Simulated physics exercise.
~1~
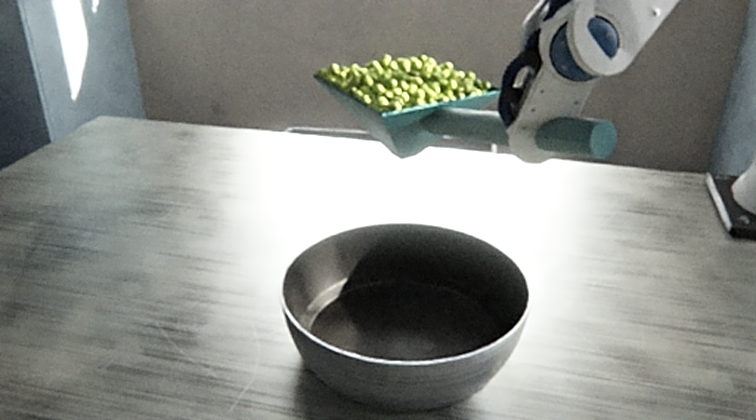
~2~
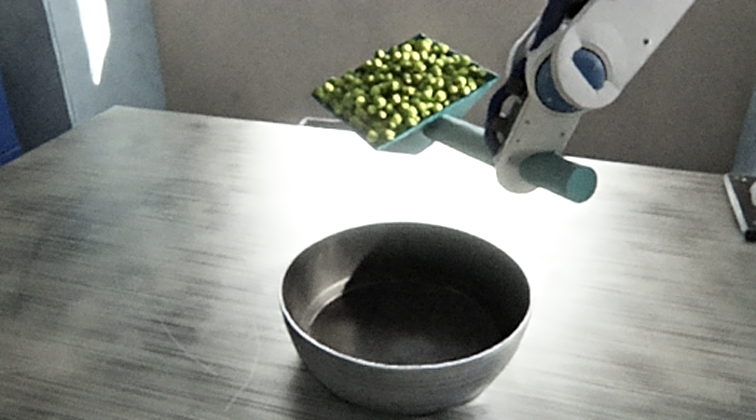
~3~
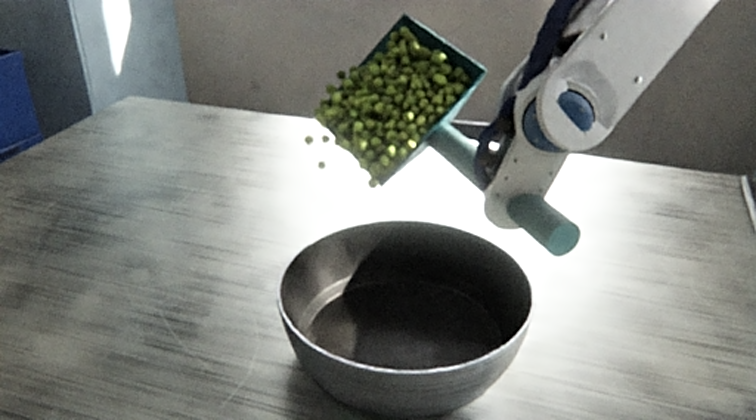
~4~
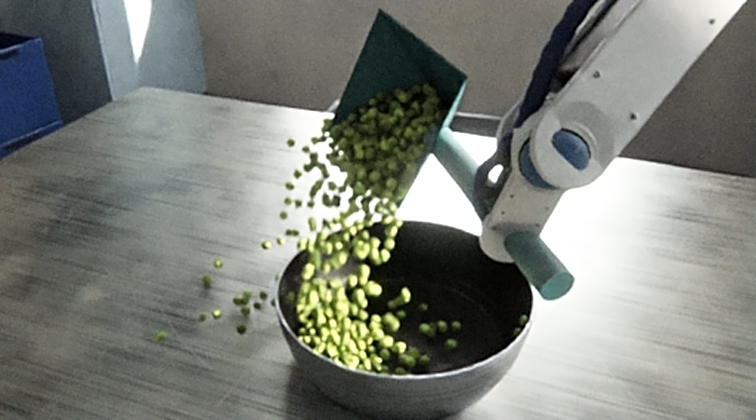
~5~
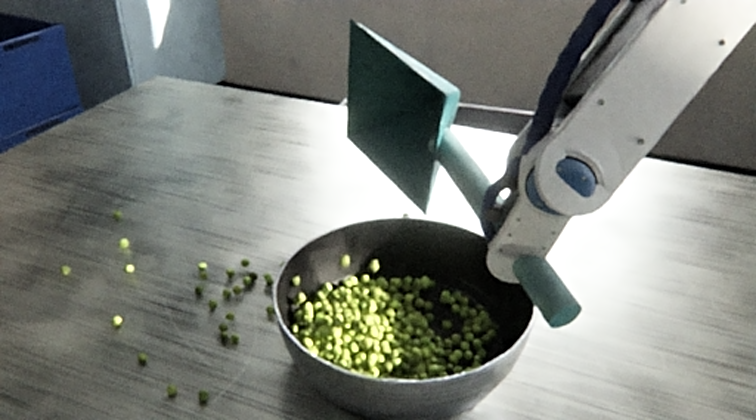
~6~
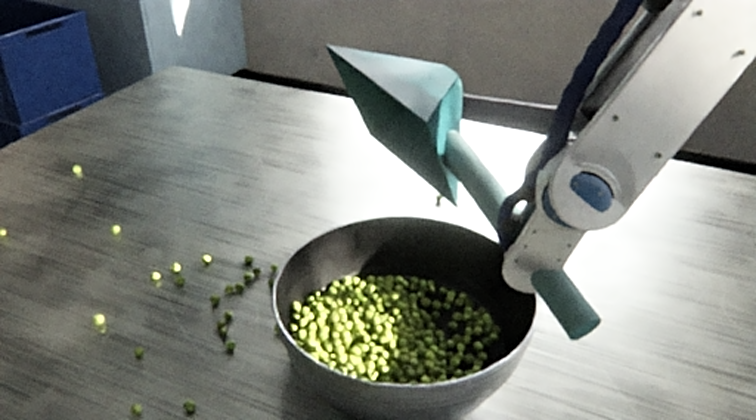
The video shows a robotic arm steadily tilting a teal scoop of green dried peas over a dark round pan on a table. The peas pour out in a stream, most landing in the pan while some scatter across the tabletop to the left, leaving the scoop empty.
